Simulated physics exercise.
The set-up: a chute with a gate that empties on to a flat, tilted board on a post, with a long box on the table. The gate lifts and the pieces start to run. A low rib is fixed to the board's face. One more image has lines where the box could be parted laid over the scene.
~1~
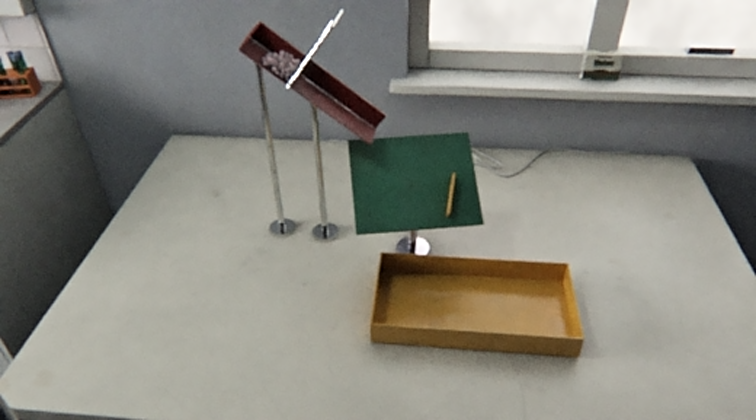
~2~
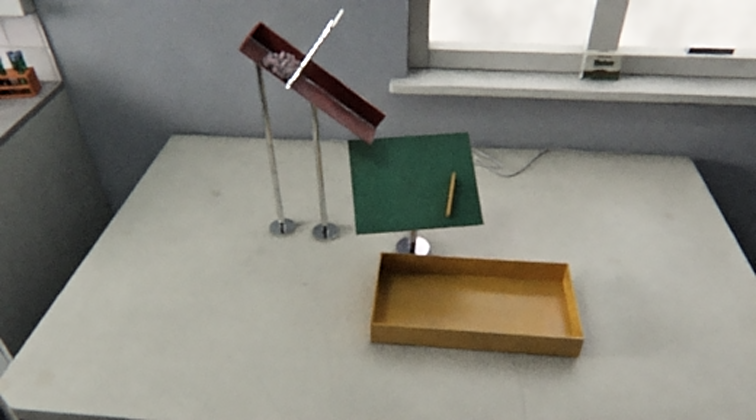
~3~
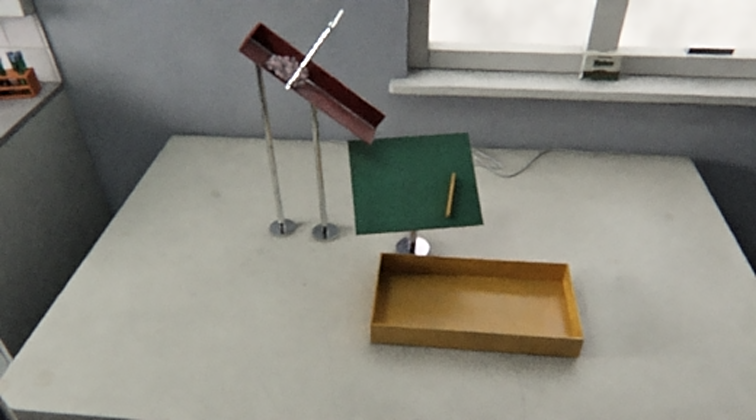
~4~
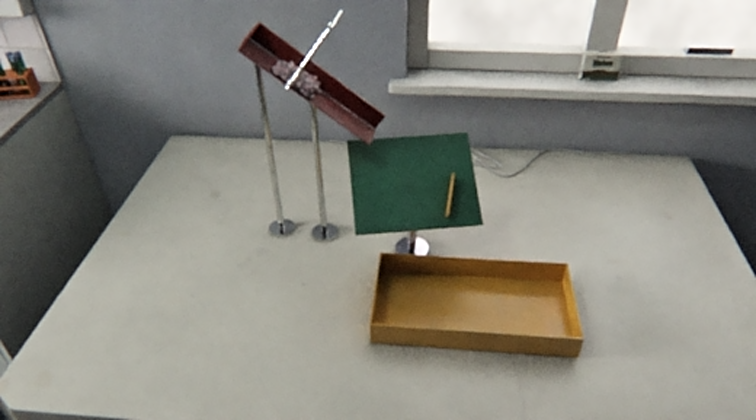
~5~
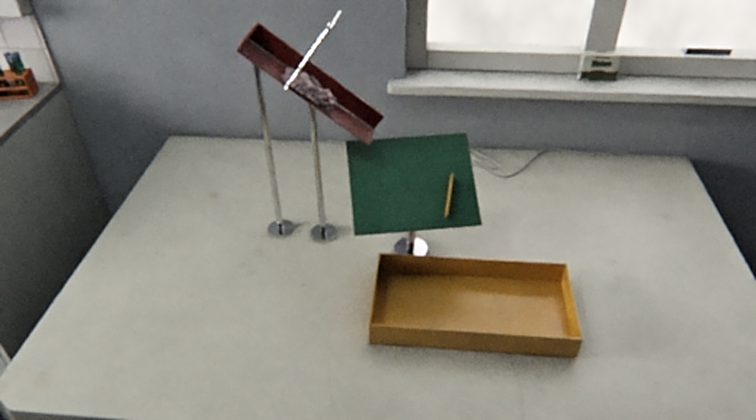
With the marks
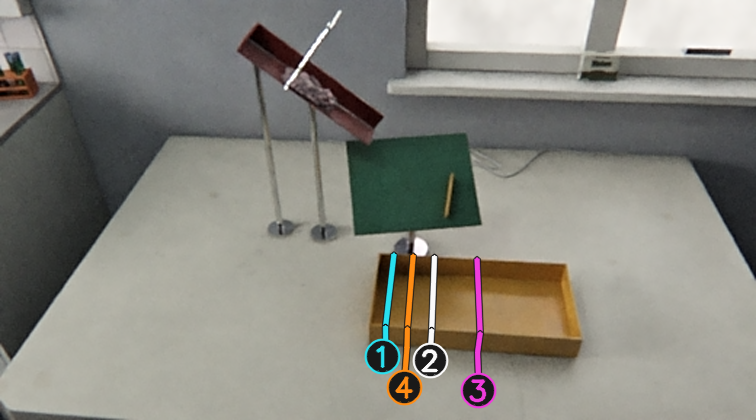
Small pale pieces slide partway down a dark red chute above a tilted green board.
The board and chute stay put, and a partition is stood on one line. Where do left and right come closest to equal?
Line 2 does it best.
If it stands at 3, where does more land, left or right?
More lands on the left.
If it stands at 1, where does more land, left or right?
More lands on the right.
On the marked copy, line 1 crosses the front rim at (385, 326); line 2 crosses the front rim at (431, 329); line 3 crosses the front rim at (480, 332); line 4 crosses the front rim at (407, 327).
For line 1, of what is caught, not one piece on the left of the divider, every piece on the right.
For line 2, of what is caught, roughly half on the left of the divider, roughly half on the right.
For line 3, of what is caught, almost all on the left of the divider, about a tenth on the right.
For line 4, of what is caught, about a tenth on the left of the divider, the larger part on the right.
